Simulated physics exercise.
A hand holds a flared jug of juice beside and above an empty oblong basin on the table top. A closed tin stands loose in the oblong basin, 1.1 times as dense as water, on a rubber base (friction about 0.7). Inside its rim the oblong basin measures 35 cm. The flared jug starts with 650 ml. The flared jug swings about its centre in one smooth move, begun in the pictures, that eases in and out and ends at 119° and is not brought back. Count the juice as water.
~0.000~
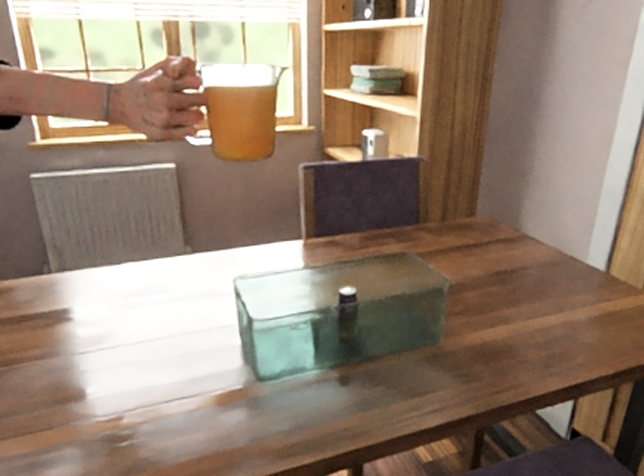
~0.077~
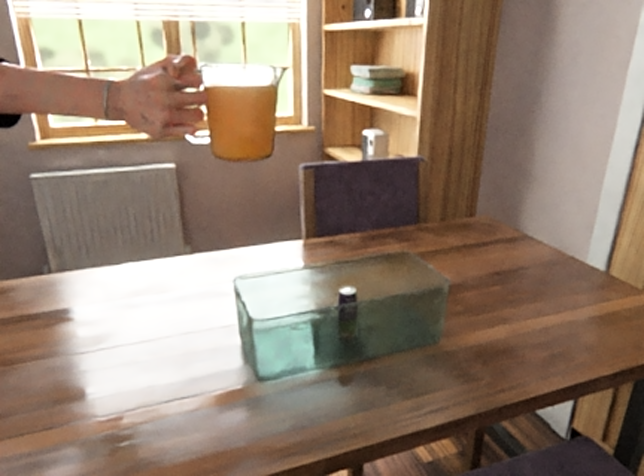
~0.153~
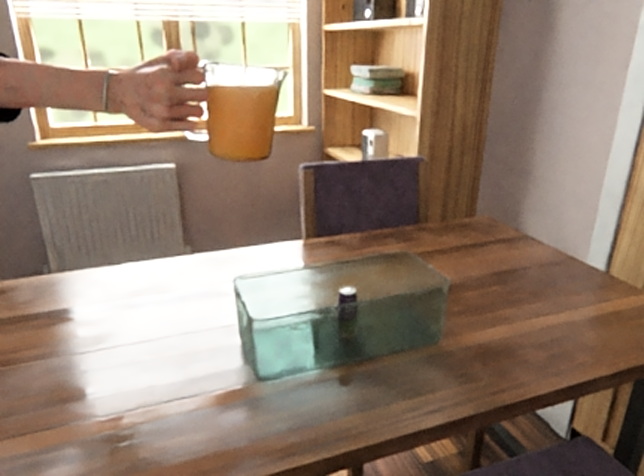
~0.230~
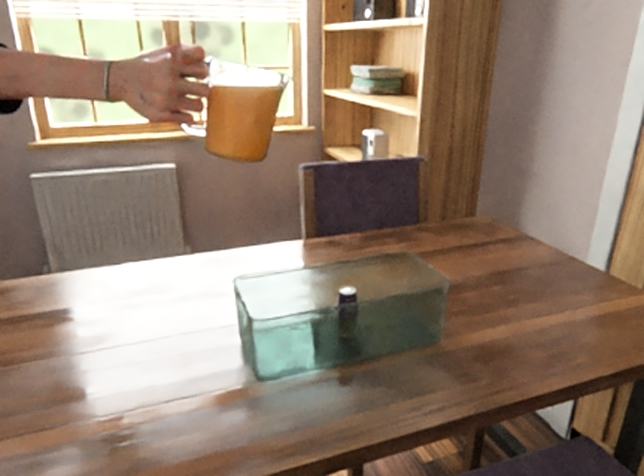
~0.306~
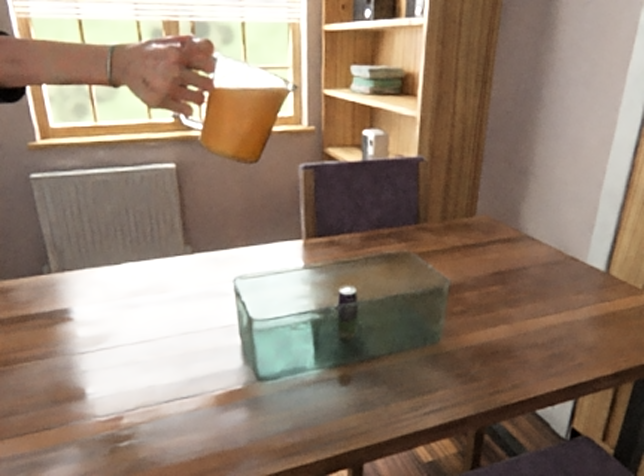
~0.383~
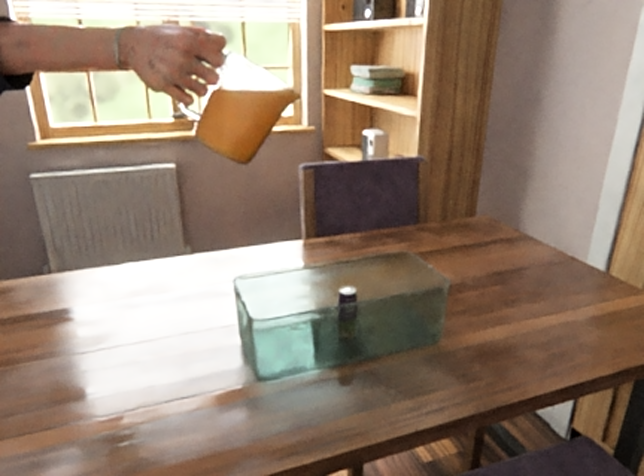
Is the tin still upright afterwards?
It falls.
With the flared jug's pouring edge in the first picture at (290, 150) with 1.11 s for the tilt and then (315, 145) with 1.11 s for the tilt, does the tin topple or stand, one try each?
First it falls; then it remains upright.
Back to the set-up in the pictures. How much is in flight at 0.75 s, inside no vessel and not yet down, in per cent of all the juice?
About 36 per cent.
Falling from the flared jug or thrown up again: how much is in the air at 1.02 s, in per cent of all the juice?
About 26 per cent.
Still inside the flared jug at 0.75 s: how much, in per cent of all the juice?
Near 56 in a hundred.
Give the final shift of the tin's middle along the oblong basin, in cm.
Some 8.0 cm.
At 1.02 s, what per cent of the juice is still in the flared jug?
About 5 per cent.
Then, 0.75 s in, the tilt is 91° and 56 per cent is still to pour; the tin stands where it began.
Then, 1.02 s in, the tilt is 117° and 5 per cent is still to pour; the tin stands where it began.
Then, 1.30 s in, the tilt is 119° and 0 per cent is still to pour; the tin leans 46°.
Then, 1.61 s in, the tilt is 119° and 0 per cent is still to pour; the tin lies on its side.
Finally, the tin lies on its side.
